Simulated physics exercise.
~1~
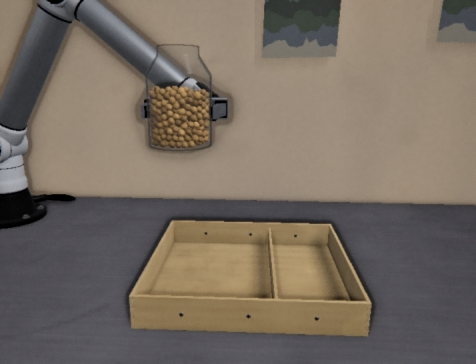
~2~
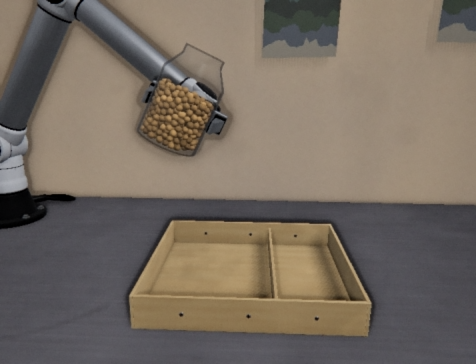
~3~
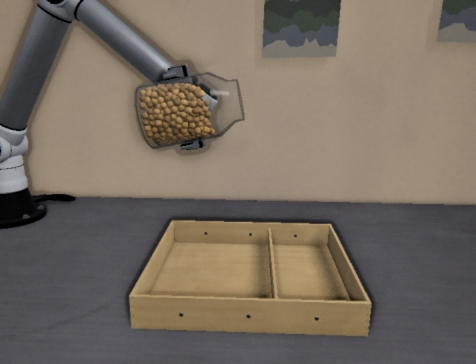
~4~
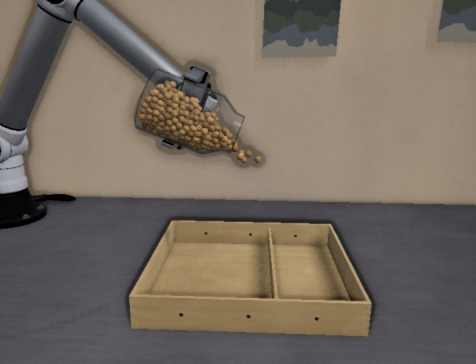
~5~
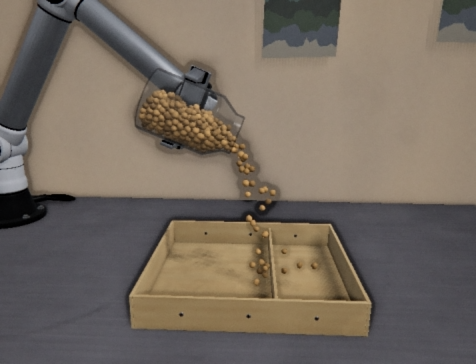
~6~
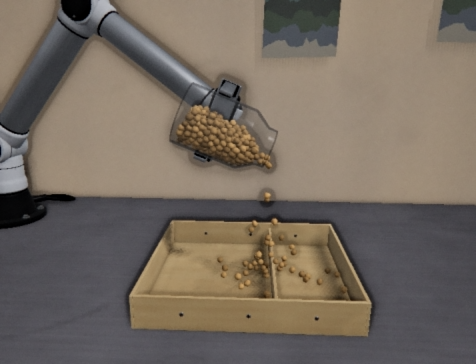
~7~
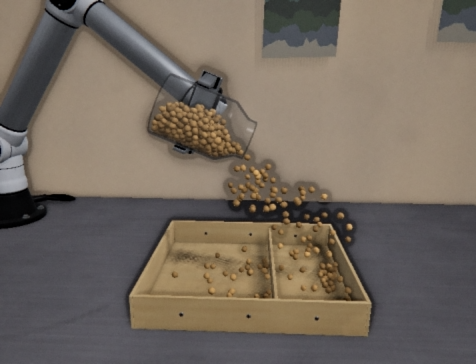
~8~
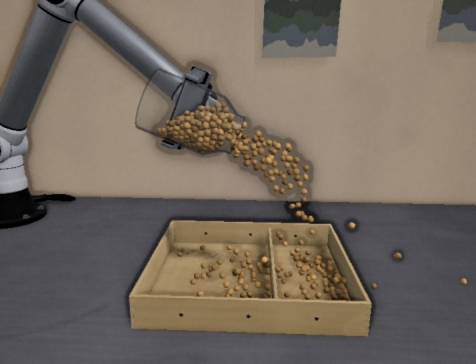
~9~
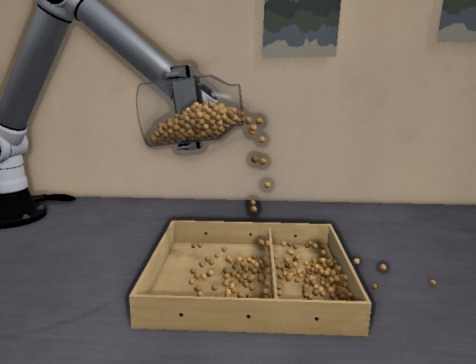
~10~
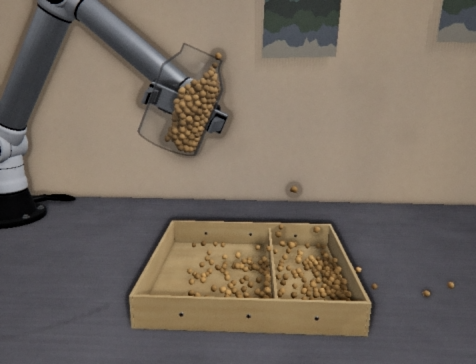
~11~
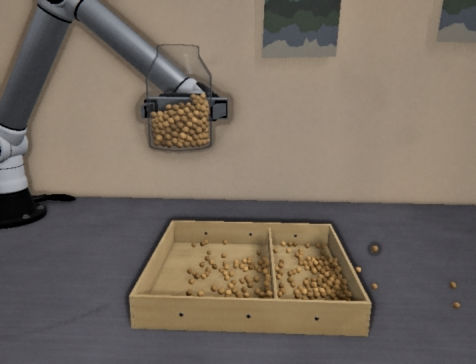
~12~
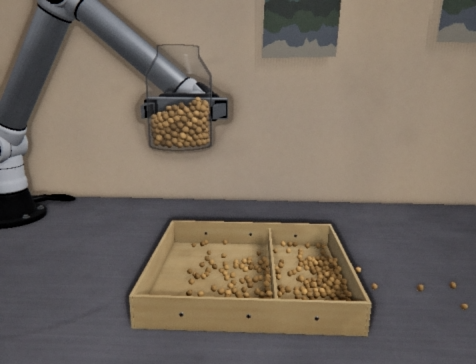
Robot arm tipping a clear jar of chickpeas over a divided wooden tray, scattering some outside, then returning upright still partly full.
